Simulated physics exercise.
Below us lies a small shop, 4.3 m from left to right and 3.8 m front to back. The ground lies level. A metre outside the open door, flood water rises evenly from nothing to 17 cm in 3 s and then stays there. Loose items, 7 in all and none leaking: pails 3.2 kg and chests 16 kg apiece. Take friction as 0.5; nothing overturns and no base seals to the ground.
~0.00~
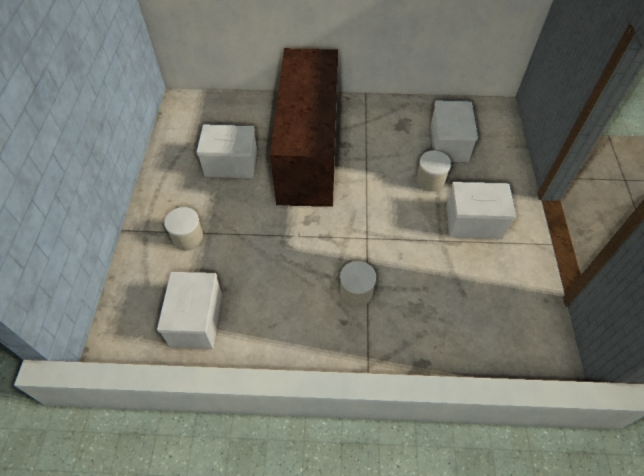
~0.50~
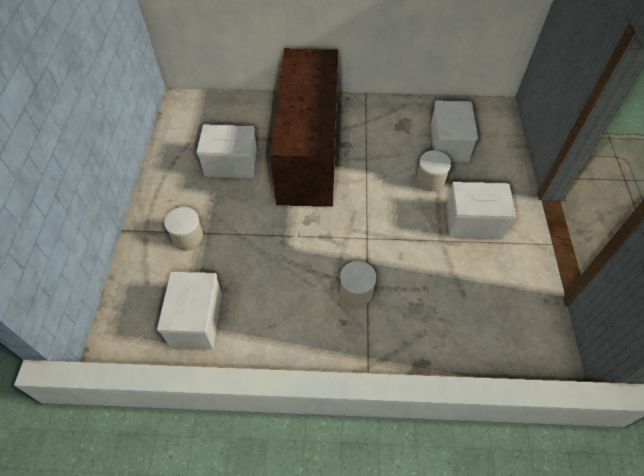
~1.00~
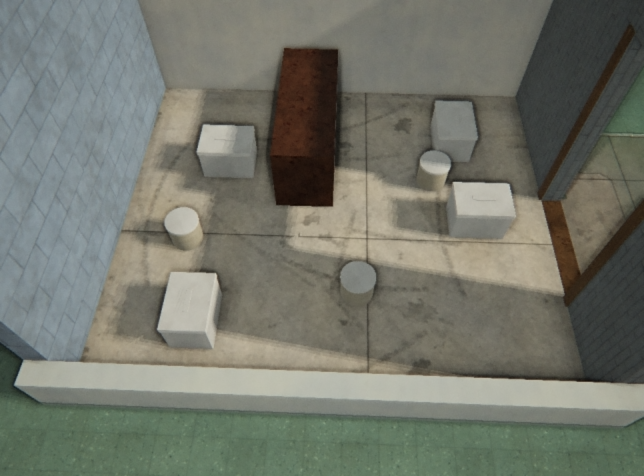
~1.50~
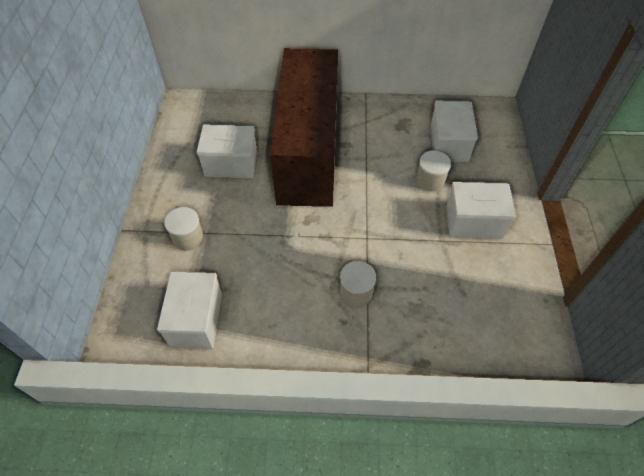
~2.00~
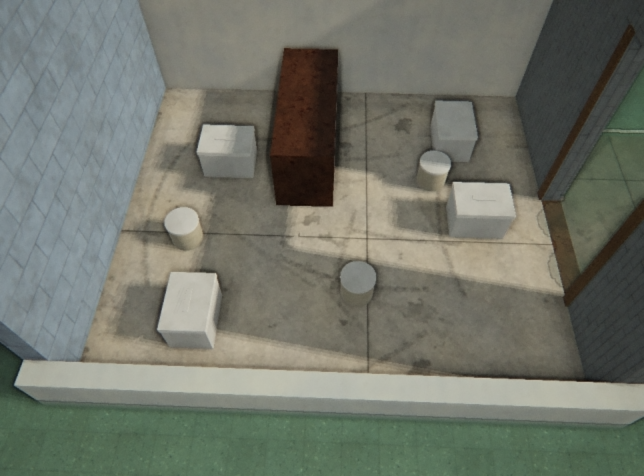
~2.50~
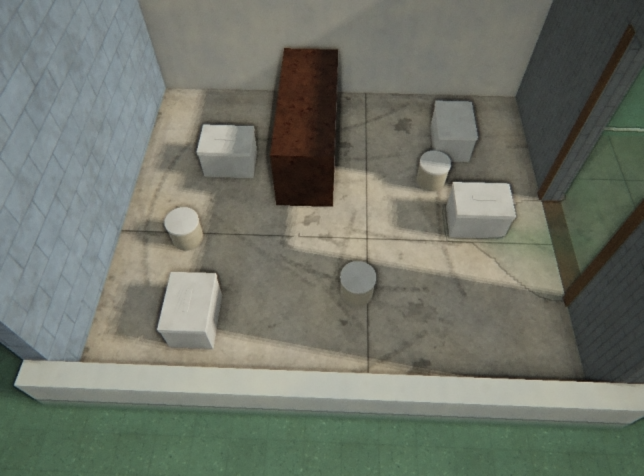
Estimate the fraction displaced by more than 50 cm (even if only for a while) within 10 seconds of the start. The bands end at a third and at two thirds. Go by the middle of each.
Share: Two thirds or above.
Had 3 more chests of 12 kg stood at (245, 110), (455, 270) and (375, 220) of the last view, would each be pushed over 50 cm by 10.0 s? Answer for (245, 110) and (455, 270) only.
In that order: Short of it, over.
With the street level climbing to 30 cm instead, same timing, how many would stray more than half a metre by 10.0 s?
In that case 5 of them.
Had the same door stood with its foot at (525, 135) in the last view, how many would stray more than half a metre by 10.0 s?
In that case 3 of them.
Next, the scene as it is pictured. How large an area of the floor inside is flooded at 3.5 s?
About 3.0 m2.
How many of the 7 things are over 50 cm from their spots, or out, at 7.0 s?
By then 3.
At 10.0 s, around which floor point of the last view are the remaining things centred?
Around (269, 187).
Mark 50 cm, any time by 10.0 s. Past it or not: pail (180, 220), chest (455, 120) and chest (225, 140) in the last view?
In turn: Over, under, less.
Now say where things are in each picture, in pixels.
In the first picture, a pail at (435, 162) rests on the ground; a chest at (484, 199), on the bottom; 0.0 m2 under water; 0 of 7 have shifted.
In the second picture, a pail at (435, 162) rests on the ground; a chest at (484, 199) rests on the ground; 0.0 m2 under water; 0 of 7 have shifted.
In the third picture, a pail at (435, 162), on the bottom; a chest at (484, 199), on the bottom; water covers 0.0 m2; 0 of 7 have shifted.
In the fourth picture, a pail at (435, 162), on the bottom; a chest at (484, 199), on the bottom; 0.0 m2 under water; 0 of 7 have shifted.
In the fifth picture, a pail at (435, 162) rests on the ground; a chest at (484, 199) rests on the ground; water covers 0.0 m2; 0 of 7 have shifted.
In the sixth picture, a pail at (435, 162), on the bottom; a chest at (484, 199), on the bottom; 0.5 m2 under water; 0 of 7 have shifted.
After 3.5 s 0 of 7 are over 50 cm from their spots; 0 afloat.
After 4.5 s 1 of 7 are over 50 cm from their spots; 0 afloat.
After 7.0 s 3 of 7 are over 50 cm from their spots; 1 afloat.
After 10.0 s 5 of 7 are over 50 cm from their spots, and 5 have been at some point; 4 afloat.
